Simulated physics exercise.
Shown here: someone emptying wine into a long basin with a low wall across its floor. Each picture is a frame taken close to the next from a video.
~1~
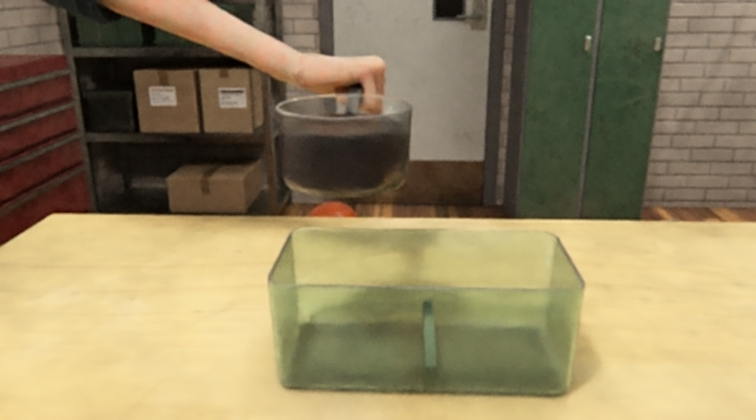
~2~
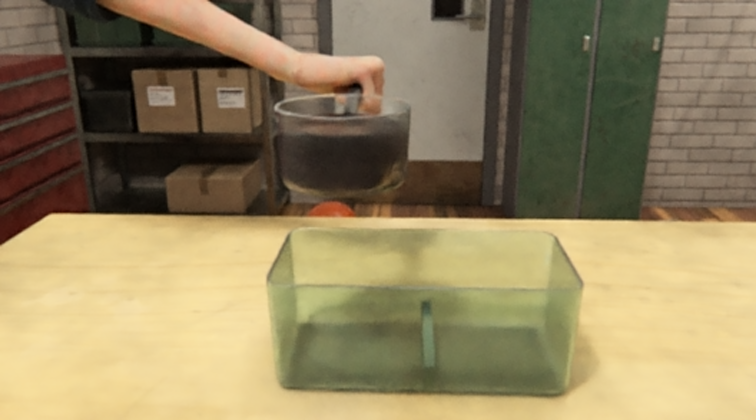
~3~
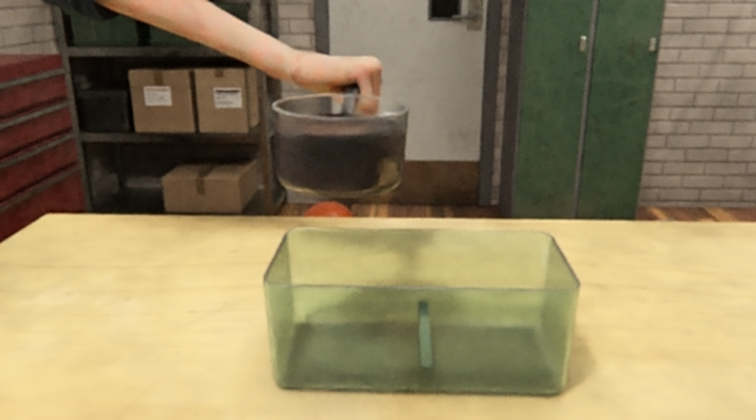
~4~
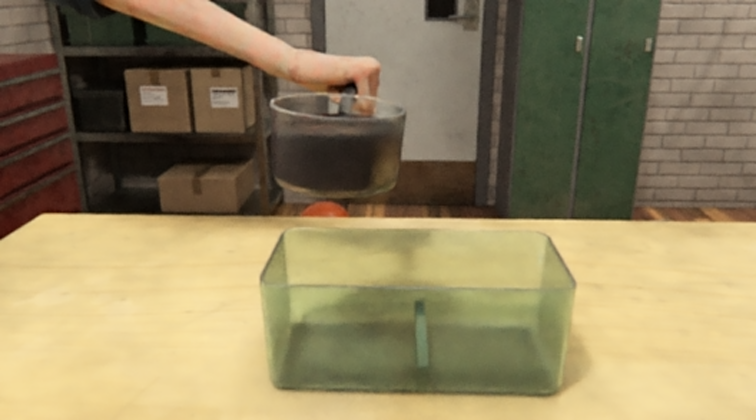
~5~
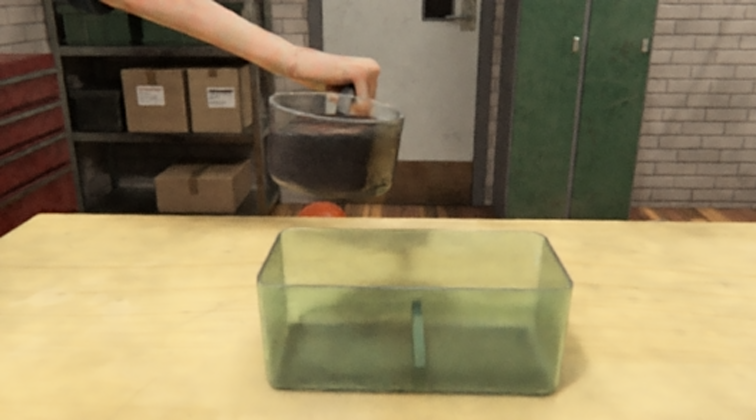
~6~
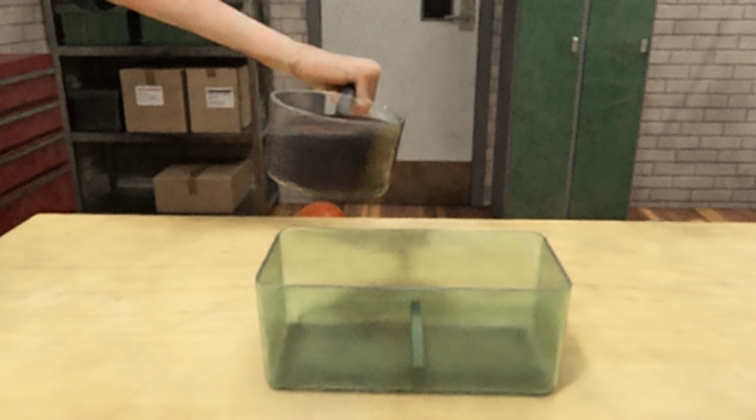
A hand holds a clear container of dark wine above a green basin, slowly tilting it rightward.
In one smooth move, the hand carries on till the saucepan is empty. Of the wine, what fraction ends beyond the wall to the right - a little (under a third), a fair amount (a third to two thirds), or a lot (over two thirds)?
A lot, over two thirds.
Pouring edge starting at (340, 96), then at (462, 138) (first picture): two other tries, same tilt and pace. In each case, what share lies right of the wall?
It comes out at around 30 percent and then around 85 percent.
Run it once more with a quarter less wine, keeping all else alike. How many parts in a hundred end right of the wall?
The share comes to roughly 75 per cent.
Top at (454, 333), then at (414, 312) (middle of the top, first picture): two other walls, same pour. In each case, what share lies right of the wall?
The first gives 55 %, the second 95 %.
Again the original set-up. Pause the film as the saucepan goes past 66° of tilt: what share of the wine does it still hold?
Still holding around 65 %, give or take.
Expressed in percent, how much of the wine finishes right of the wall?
It comes to some 75 per cent.
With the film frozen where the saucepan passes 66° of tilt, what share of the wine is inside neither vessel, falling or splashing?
I'd put it near 25 per cent.
A moment on, the saucepan is tipped part way and 65 per cent is still to pour, 0 is left of the wall and 10 right of it.
Next, the saucepan is tipped right over and 10 per cent is still to pour, 11 is left of the wall and 70 right of it.
Then the saucepan is tipped right over and 0 per cent is still to pour, 21 is left of the wall and 78 right of it.
Later the saucepan is tipped right over and 0 per cent is still to pour, 25 is left of the wall and 74 right of it.
In the end 25 per cent lies left of the wall, 74 right of it and 0 outside.
